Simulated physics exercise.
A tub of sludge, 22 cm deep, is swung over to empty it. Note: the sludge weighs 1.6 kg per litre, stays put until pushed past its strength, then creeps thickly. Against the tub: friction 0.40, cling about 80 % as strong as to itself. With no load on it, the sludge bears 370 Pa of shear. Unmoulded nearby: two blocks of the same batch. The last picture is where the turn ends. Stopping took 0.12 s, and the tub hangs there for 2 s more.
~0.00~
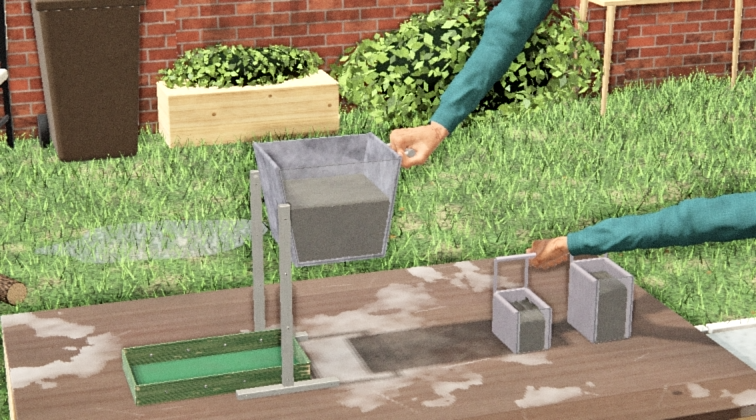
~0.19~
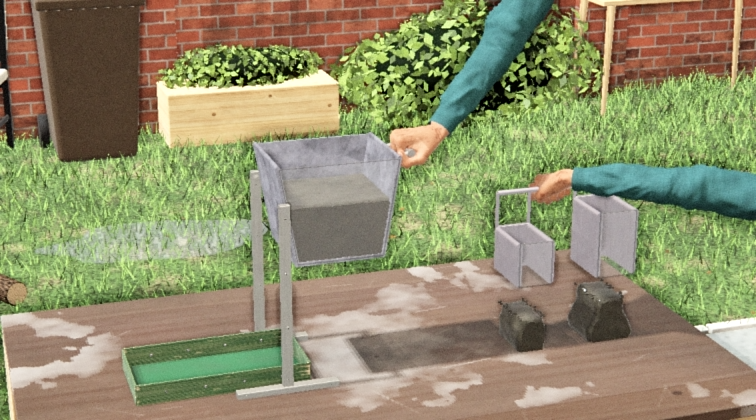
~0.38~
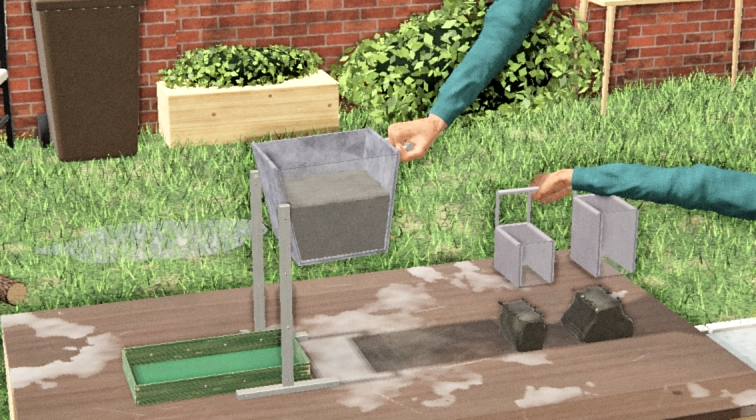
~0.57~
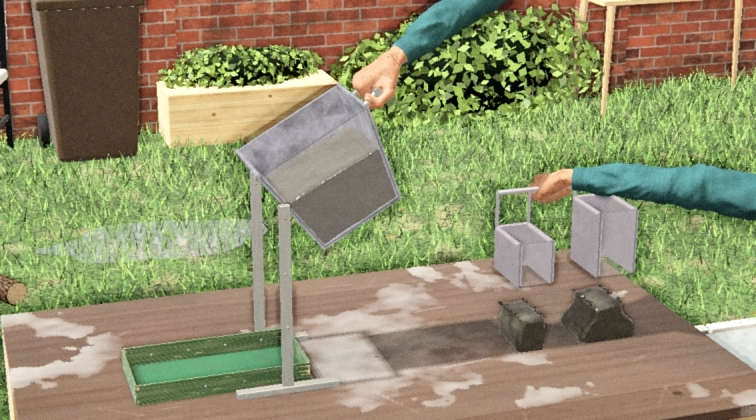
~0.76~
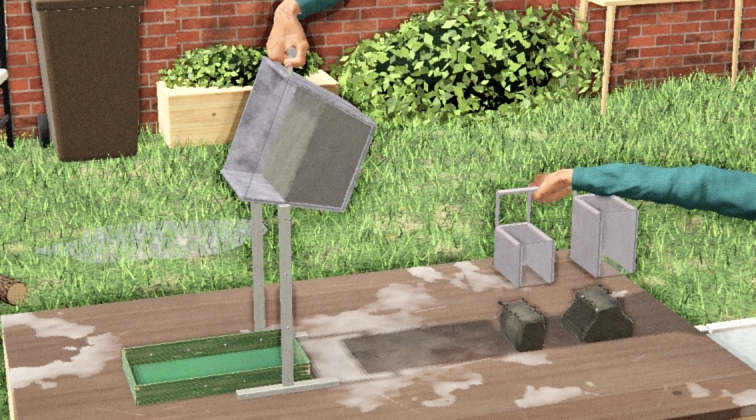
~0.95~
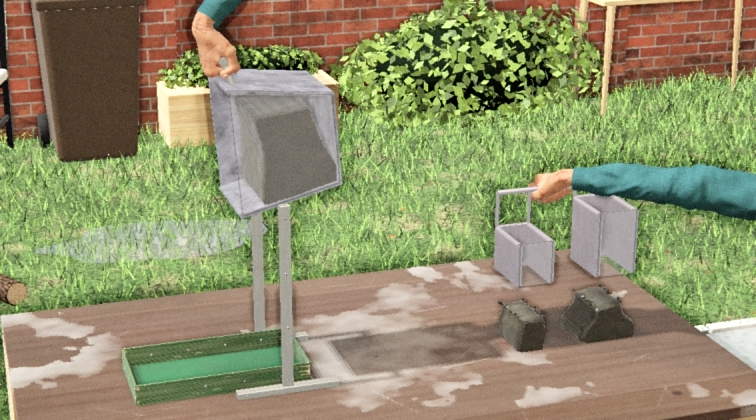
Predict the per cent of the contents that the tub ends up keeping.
The tub ends up keeping roughly 33 %.
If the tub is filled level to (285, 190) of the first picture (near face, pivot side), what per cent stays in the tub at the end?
Roughly 16 per cent would still be in the tub at the end.
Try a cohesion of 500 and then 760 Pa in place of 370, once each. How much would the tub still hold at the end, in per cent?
It'd be some 40 percent the first time and some 50 percent the second.
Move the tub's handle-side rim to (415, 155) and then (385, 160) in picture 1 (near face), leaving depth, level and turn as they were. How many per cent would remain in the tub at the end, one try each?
25 %, then 40 %.
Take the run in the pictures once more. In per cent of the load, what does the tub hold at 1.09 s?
Close to 80 in a hundred.
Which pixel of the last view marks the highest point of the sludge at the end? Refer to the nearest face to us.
I'd say it peaks at roughly (298, 173) in the last picture.
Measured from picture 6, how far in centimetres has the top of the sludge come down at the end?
15 cm.
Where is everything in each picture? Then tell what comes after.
The first picture shows handle-side rim at (398, 158), tilt 0 degrees; crest of the sludge at (294, 208); block heights 8.9 cm, 14 cm (left to right).
The second picture shows handle-side rim at (398, 158), tilt 0 degrees; crest of the sludge at (294, 208); block heights 8.6 cm, 11 cm (left to right).
The third picture shows handle-side rim at (396, 153), tilt 3 degrees; crest of the sludge at (386, 195); block heights 8.6 cm, 9.7 cm (left to right).
The fourth picture shows handle-side rim at (364, 108), tilt 29 degrees; crest of the sludge at (374, 151); block heights 8.5 cm, 9.7 cm (left to right).
The fifth picture shows handle-side rim at (287, 80), tilt 68 degrees; crest of the sludge at (324, 105); block heights 8.5 cm, 9.7 cm (left to right).
The sixth picture shows handle-side rim at (228, 94), tilt 94 degrees; crest of the sludge at (305, 108); block heights 8.5 cm, 9.7 cm (left to right).
After 1.09 s, the tub is at 94 degrees and holds 78 %.
After 1.26 s, the tub is at 94 degrees and holds 41 %.
After 1.43 s, the tub is at 94 degrees and holds 36 %.
After 1.60 s, the tub is at 94 degrees and holds 34 %.
After 2.95 s, the tub is at 94 degrees and holds 33 %.
